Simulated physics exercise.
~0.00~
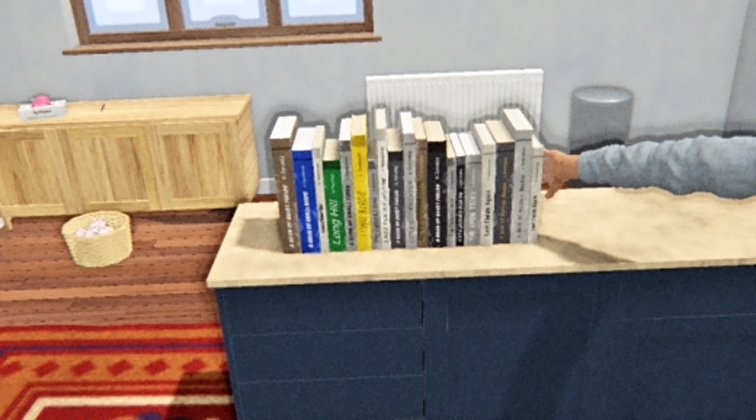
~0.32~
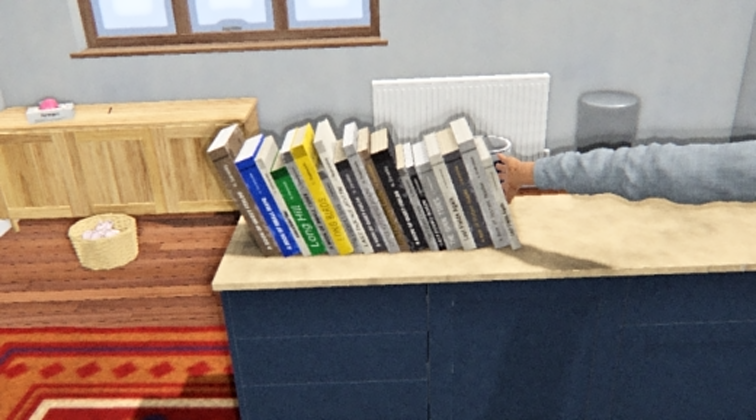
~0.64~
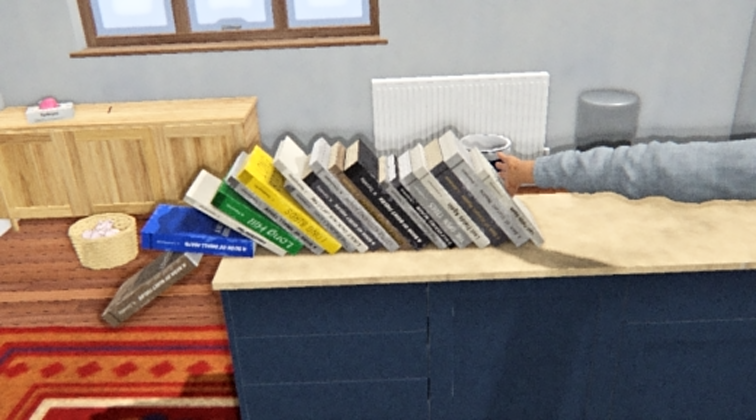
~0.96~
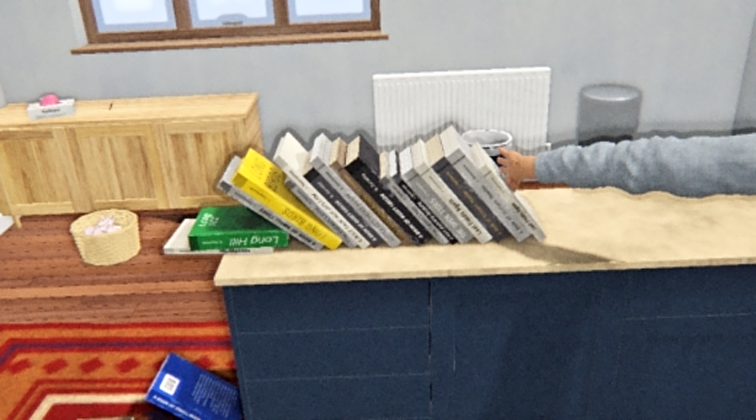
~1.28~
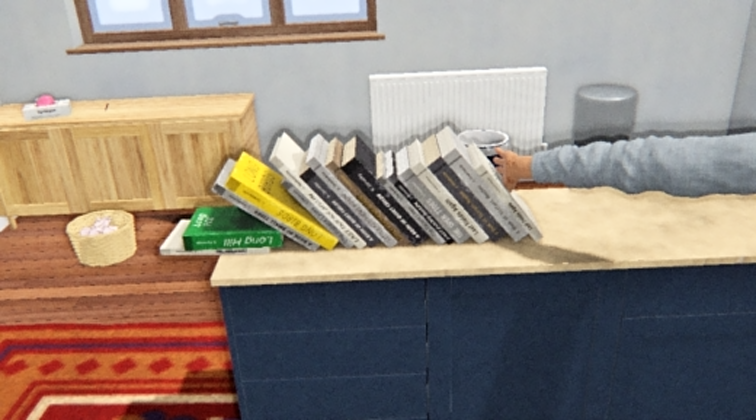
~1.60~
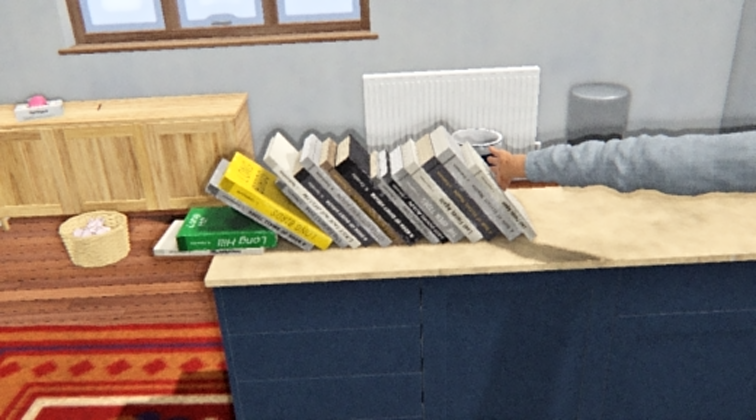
On a worktop, a hand tips a book row left; two fall, the rest lean.
